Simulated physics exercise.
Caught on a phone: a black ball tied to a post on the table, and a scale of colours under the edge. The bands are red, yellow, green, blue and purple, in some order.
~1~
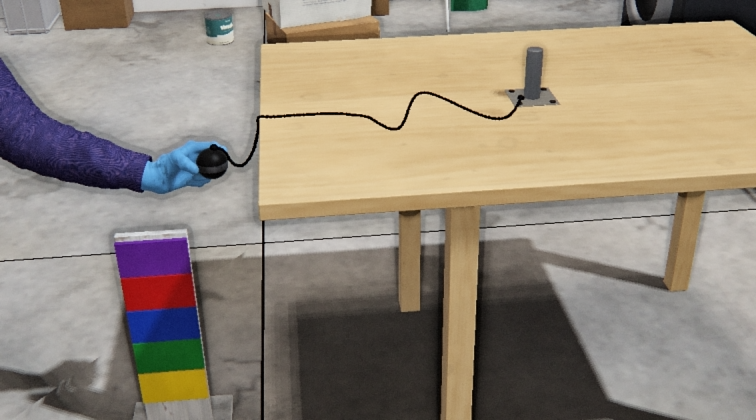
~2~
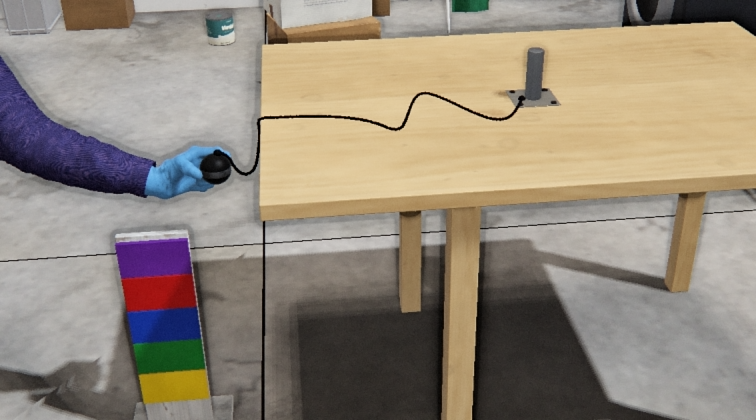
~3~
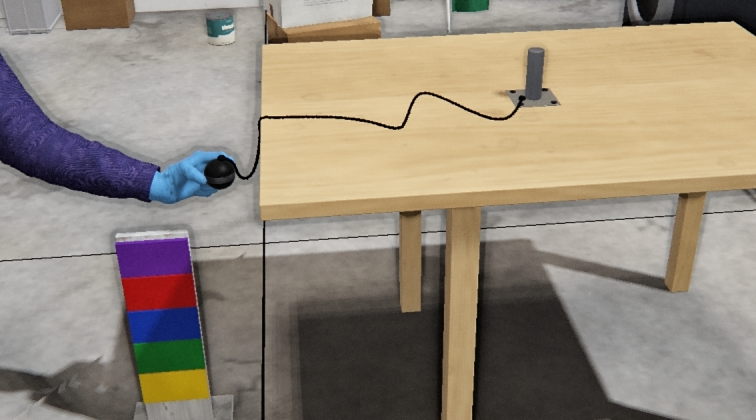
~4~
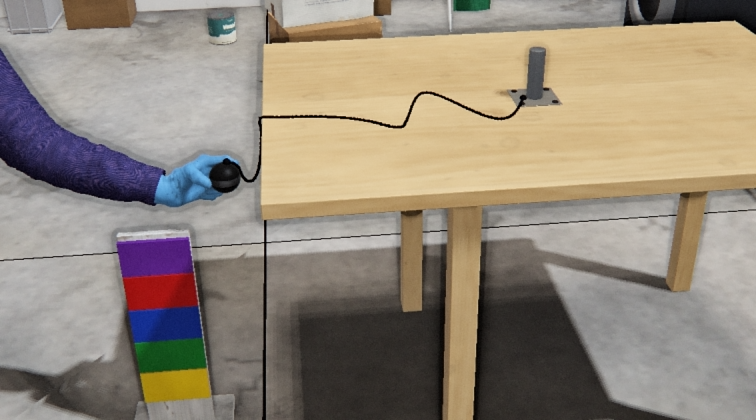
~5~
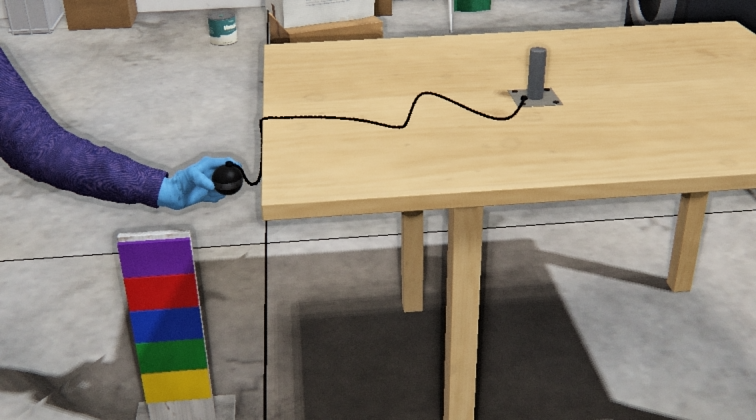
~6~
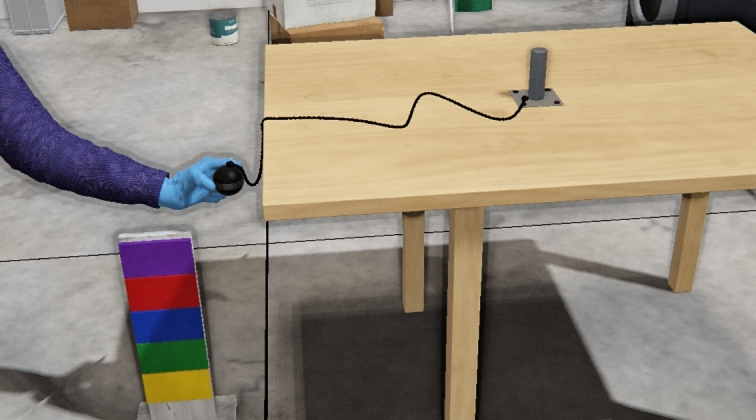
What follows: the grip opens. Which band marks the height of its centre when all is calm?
The green one.
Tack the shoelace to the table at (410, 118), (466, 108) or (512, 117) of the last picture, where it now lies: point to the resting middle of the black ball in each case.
The places are (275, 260), (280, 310) and (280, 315).
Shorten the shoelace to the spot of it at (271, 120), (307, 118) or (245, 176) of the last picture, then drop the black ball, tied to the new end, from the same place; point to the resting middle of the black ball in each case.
Try by try, around (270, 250), (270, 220) and (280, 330).
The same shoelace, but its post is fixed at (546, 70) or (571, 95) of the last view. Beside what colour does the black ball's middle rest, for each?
It would be blue; blue.
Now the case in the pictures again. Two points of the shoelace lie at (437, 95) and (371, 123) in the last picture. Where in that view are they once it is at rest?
At (377, 113), then (265, 149).
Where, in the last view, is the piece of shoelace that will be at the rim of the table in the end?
Near (389, 126).
Soon after, ball near (283, 328); level with green.
After that, ball near (282, 344); level with green.
In the end, ball near (283, 343); level with green. The shoelace holds its middle at green.
